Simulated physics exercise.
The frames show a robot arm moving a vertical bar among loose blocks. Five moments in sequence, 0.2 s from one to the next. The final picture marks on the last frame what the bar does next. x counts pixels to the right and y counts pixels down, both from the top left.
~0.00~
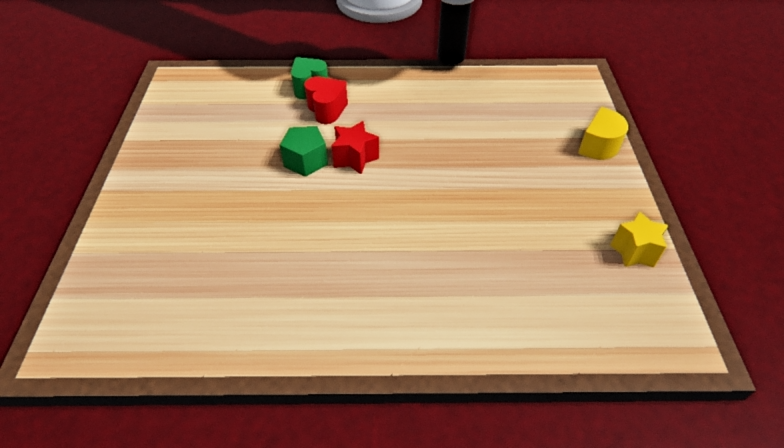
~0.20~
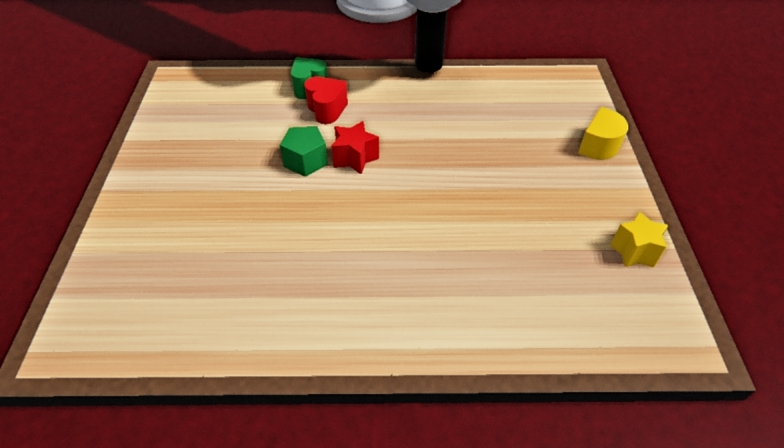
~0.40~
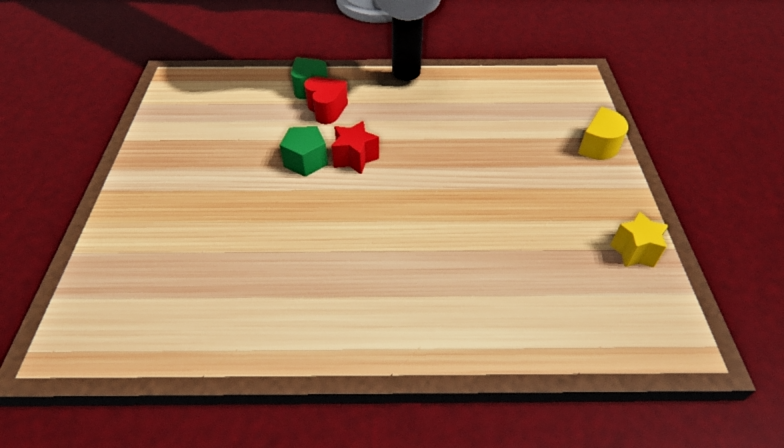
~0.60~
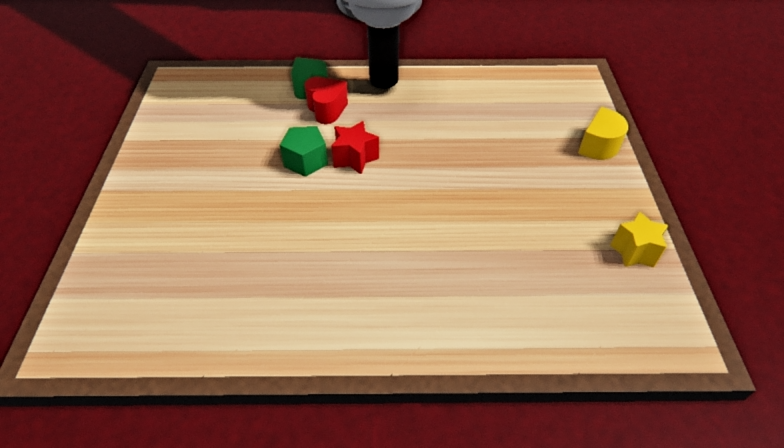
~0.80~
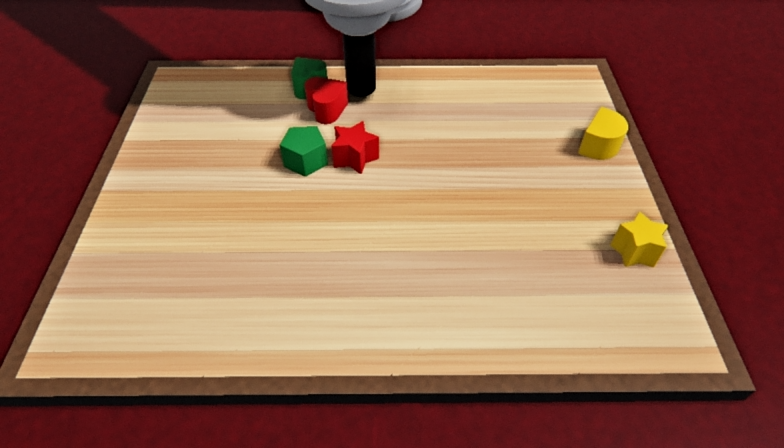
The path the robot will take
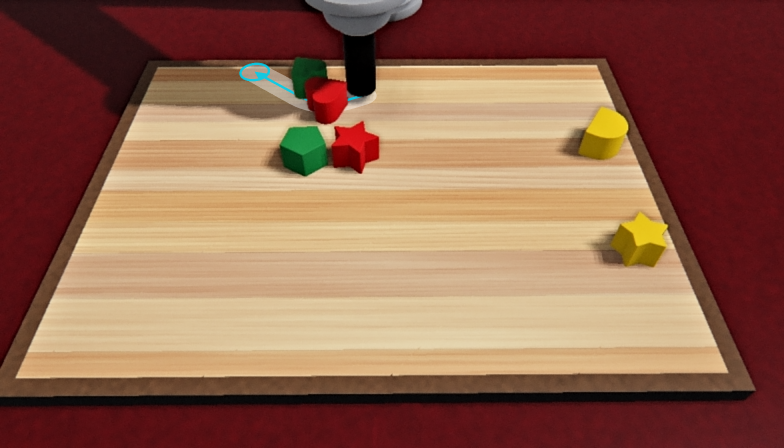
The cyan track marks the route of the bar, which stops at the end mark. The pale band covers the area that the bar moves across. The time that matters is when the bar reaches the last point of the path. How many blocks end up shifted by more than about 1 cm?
It looks like two blocks will be pushed more than about 1 cm.
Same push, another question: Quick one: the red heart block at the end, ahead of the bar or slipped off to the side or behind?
It slips out to the side or back.
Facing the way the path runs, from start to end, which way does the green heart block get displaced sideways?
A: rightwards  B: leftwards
(A)
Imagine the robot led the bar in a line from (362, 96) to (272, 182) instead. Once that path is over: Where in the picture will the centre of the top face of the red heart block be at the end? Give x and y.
Somewhere near (291, 100).
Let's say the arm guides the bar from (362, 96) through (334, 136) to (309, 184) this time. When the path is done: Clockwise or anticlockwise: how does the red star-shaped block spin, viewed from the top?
It makes a counterclockwise turn.
Path on the board, from (362, 96) over (319, 103) and (284, 88) to (255, 72).
What follows on the original path. One third of the way, bar (317, 95); red heart block (300, 99).
Two thirds of the way, bar (283, 80); green heart block (293, 52), turned 60° clockwise; red heart block (299, 99).
At the end, bar (253, 64); green heart block (292, 49), turned 80° clockwise; red heart block (299, 99).
